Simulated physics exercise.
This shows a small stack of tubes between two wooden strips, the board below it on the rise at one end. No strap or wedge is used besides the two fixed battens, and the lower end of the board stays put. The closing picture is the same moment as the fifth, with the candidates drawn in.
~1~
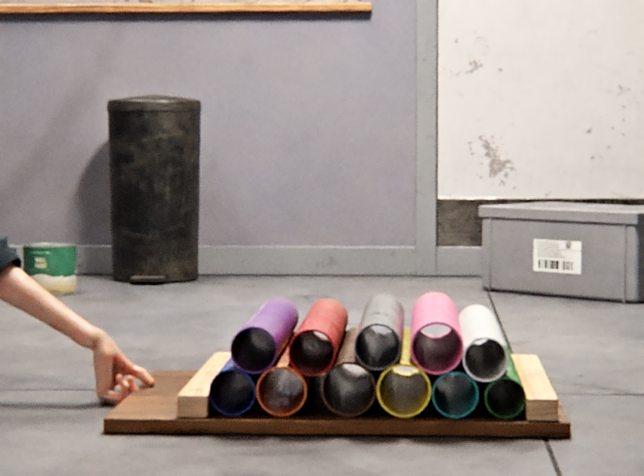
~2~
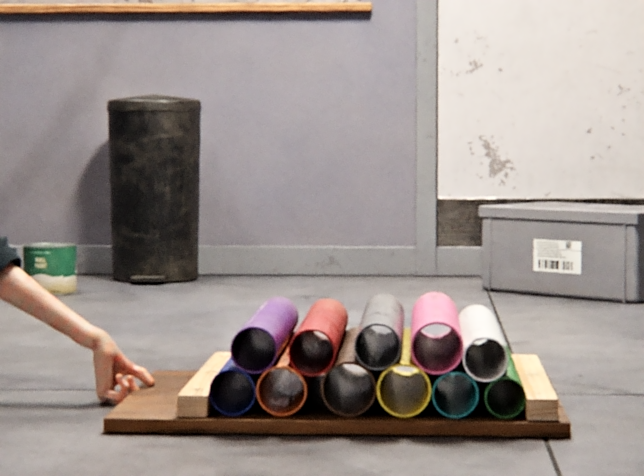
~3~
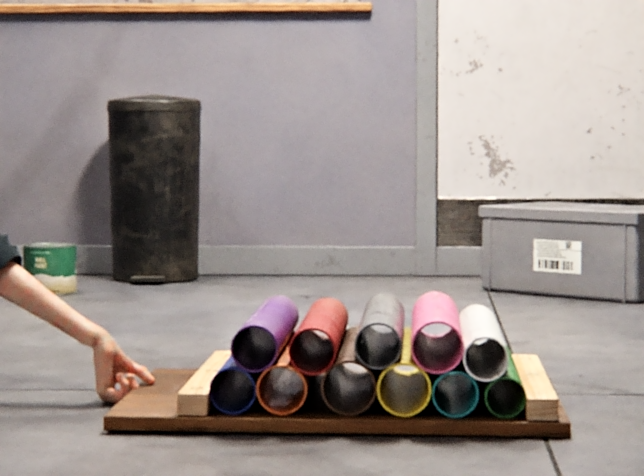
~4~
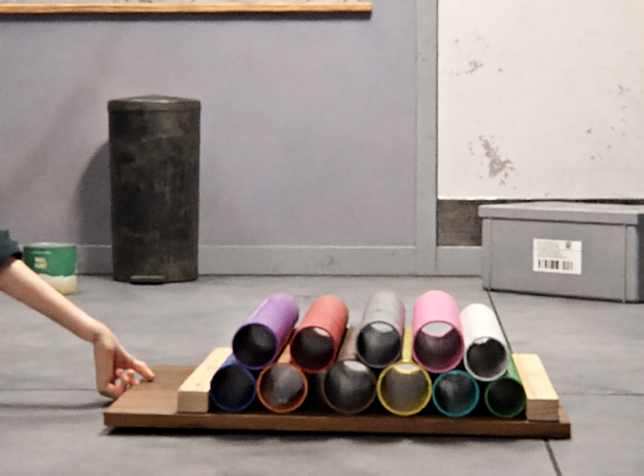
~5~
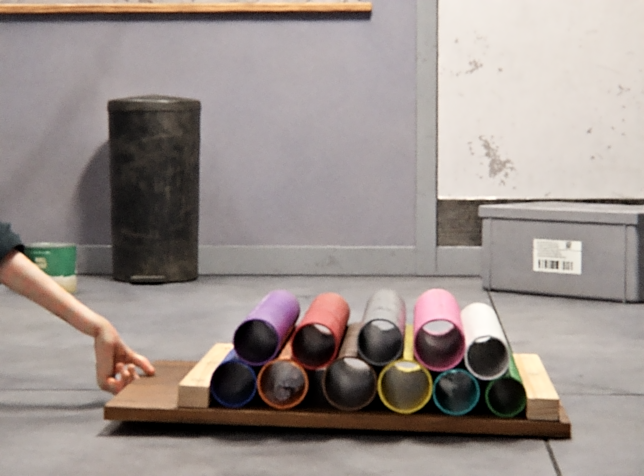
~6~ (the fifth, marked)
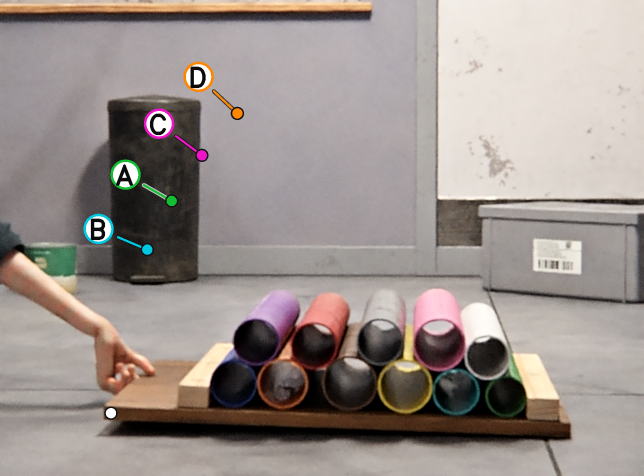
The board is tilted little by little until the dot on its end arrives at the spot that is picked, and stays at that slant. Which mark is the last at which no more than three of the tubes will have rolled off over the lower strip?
A is the limit.
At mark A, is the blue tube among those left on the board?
Yes, with A.
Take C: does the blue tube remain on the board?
The blue tube: Yes.
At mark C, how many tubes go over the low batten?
With C, five.
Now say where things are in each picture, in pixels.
Grey tube (378, 347); red tube (312, 352); purple tube (254, 350), in the first picture.
Purple tube (254, 350); white tube (486, 359), in the second picture.
Board (343, 389); blue tube (233, 390); orange tube (282, 390); pink tube (437, 347), in the third picture.
Board (343, 387); blue tube (233, 387); orange tube (282, 387); turquoise tube (455, 393), in the fourth picture.
Board (343, 384); blue tube (234, 383); orange tube (283, 383), in the fifth picture.
On the marked copy, A at (171, 201); B at (147, 250); C at (202, 155); D at (237, 113); the white dot at (111, 413).
With A. Early on, board at 17°.
Further on, board at 30°.
At the end, board at 30°, two over the low batten (pink, white).
As for the rest, B two over the low batten (pink, white); C five over the low batten; D five over the low batten.
